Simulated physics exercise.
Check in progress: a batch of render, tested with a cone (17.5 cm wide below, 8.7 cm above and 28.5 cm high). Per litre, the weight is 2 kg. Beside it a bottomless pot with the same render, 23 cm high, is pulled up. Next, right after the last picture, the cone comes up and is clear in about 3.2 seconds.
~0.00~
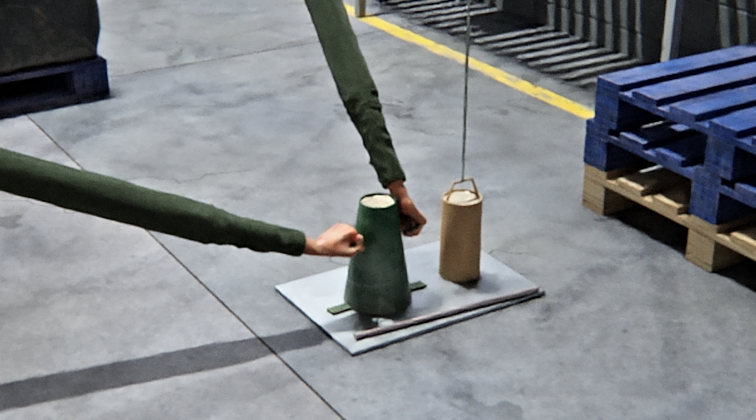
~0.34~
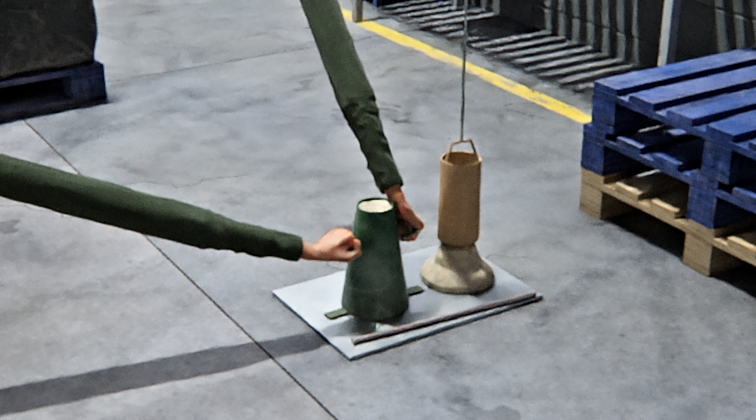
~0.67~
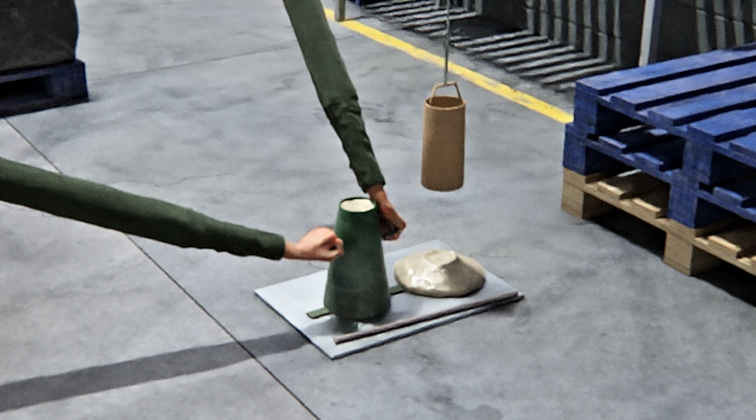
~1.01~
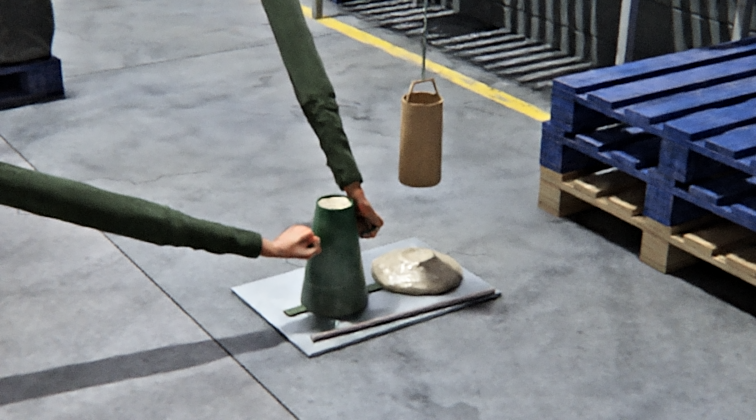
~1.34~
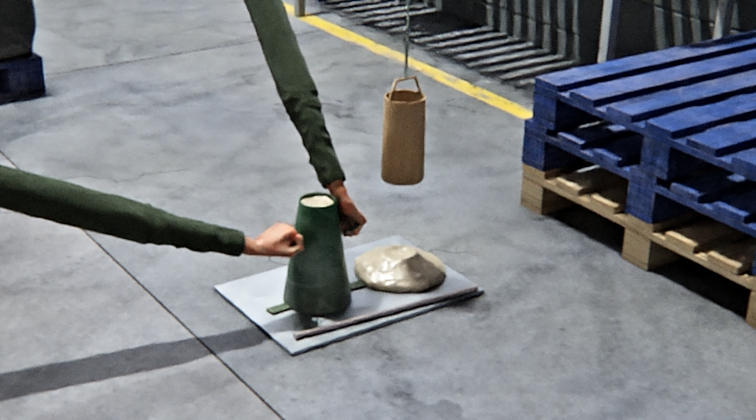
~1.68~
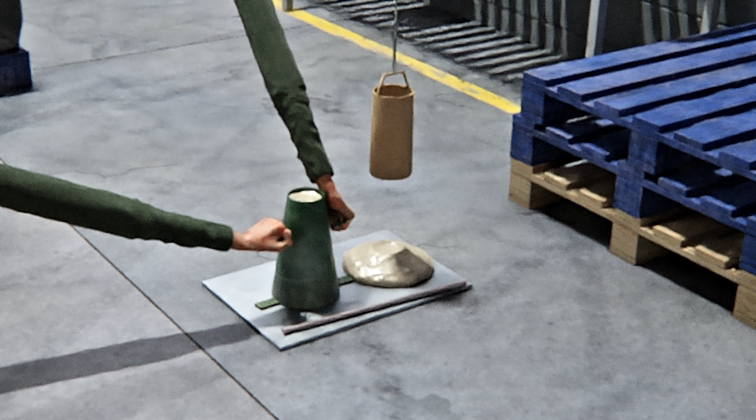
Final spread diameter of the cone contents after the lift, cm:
Close to 35 centimetres.
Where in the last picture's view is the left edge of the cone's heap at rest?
(240, 296), roughly.
After 2.5 s, the cone is up 6.9 cm; the render has come down 17 cm to 11 cm and is 32 cm wide.
After 3.3 s, the cone is up 18 cm; the render has come down 21 cm to 8.0 cm and is 35 cm wide.
After 4.1 s, the cone is up 29 cm; the render has come down 21 cm to 7.9 cm and is 35 cm wide.
After 5.0 s, the cone is clear; the render has come down 21 cm to 7.9 cm and is 35 cm wide.
After 5.6 s, at rest, the cone is clear; the render has come down 21 cm to 7.8 cm and is 35 cm wide.
